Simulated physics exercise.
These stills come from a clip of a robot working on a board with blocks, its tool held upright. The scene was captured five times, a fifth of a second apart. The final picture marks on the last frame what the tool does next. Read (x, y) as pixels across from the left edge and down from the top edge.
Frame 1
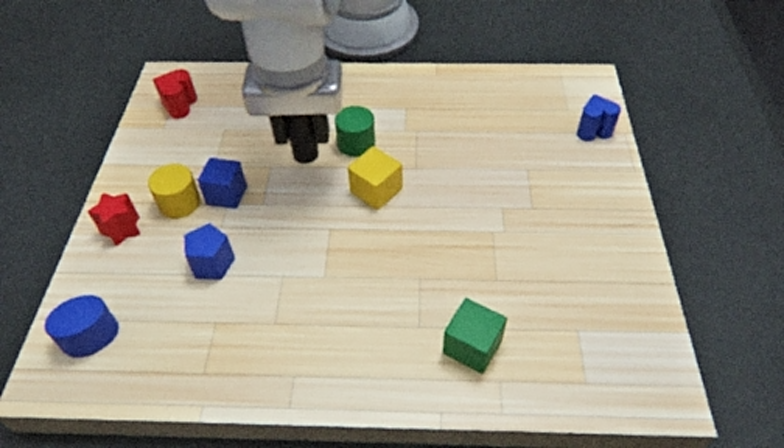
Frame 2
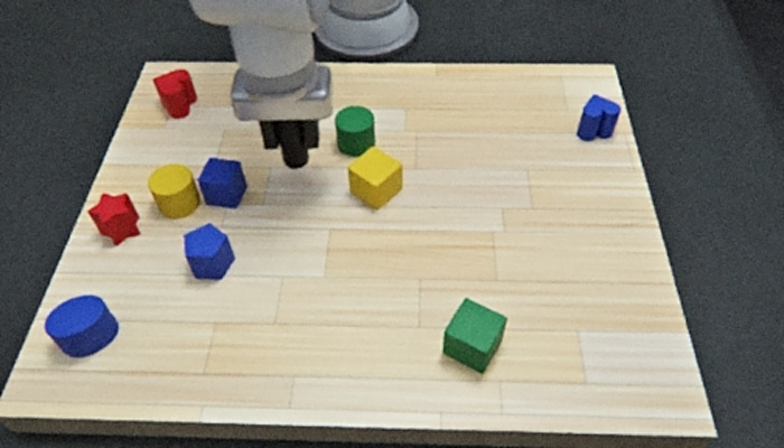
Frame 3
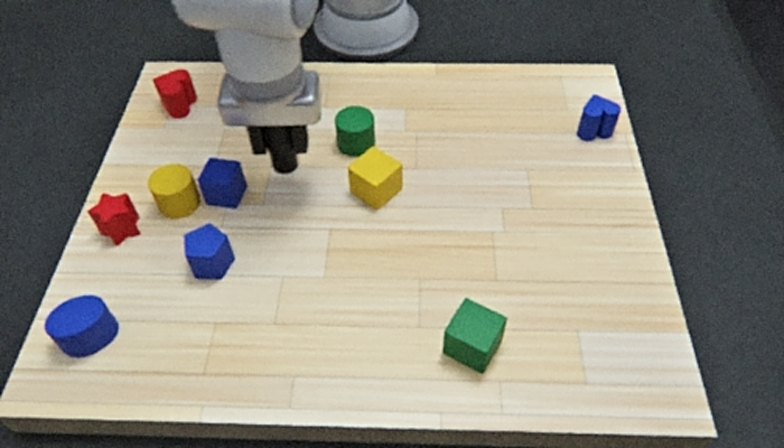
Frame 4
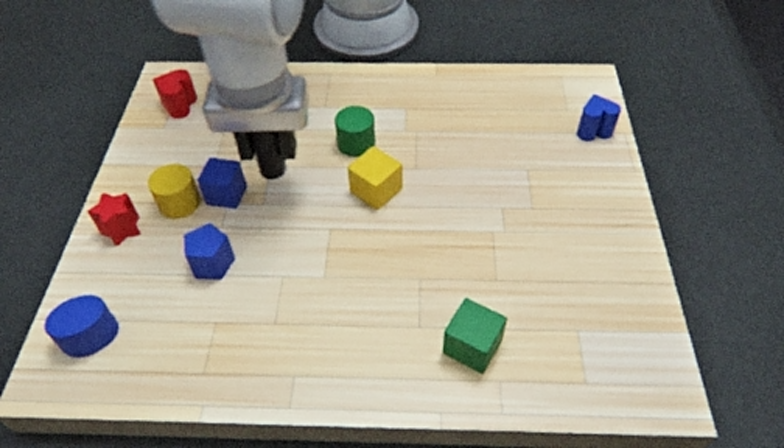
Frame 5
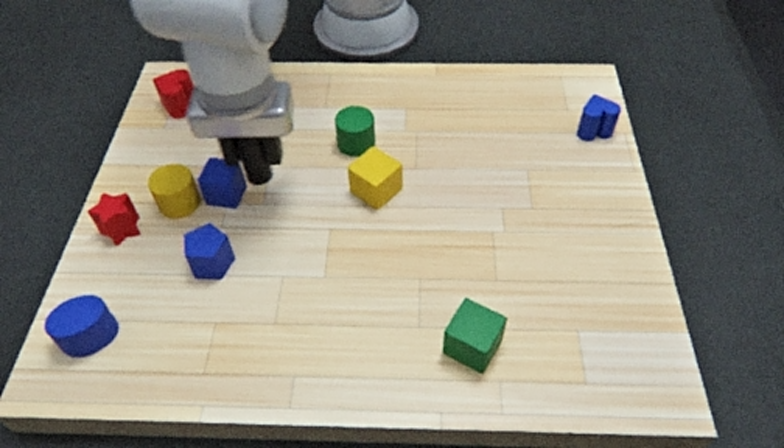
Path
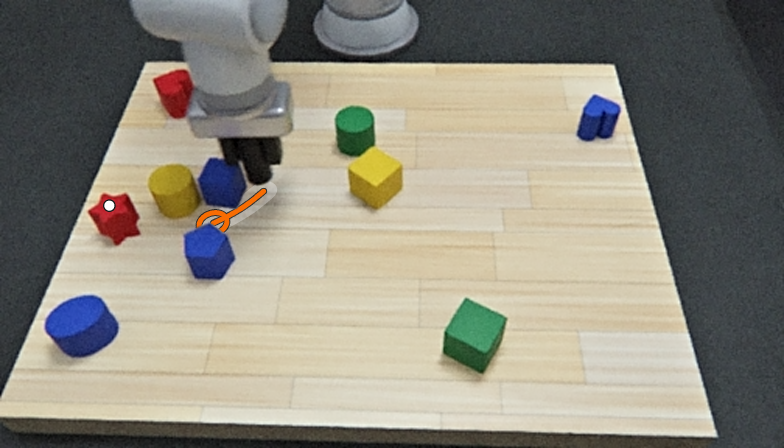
On a light wooden board, a robot arm moves slowly left toward a blue block while the scattered coloured blocks stay still.
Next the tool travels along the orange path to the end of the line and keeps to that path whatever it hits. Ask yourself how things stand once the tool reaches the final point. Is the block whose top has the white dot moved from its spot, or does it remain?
Stays put.
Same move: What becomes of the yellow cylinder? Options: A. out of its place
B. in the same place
That would be A.
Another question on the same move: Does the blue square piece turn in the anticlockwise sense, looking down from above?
The answer is no.
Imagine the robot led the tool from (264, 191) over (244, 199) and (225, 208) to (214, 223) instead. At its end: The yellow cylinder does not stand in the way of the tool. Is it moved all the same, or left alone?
Answer: Moved.
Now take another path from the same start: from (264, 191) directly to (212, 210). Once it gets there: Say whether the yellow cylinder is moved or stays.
It gets moved.
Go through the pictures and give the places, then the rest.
The first frame shows lower end of the tool at (306, 156), tops of blocks, red star-shaped block at (109, 206), yellow cylinder at (170, 178), blue square piece at (219, 171).
The second frame shows tool at (297, 161), blocks as before.
The third frame shows tool at (286, 166), blocks as before.
The fourth frame shows tool at (274, 171), blocks as before.
The fifth frame shows tool at (260, 177), red star-shaped block at (109, 206), yellow cylinder at (170, 178), blue square piece at (219, 171).
The drawn path runs from (264, 191) over (249, 203) and (232, 214) to (213, 223); the dot is on the red star-shaped block.
What follows on the original path. Halfway along, tool at (236, 195); yellow cylinder at (164, 178); blue square piece at (209, 173), turned 15° clockwise.
At the end, tool at (208, 209); red star-shaped block not moved; yellow cylinder at (159, 176); blue square piece at (204, 173), turned 40° clockwise.
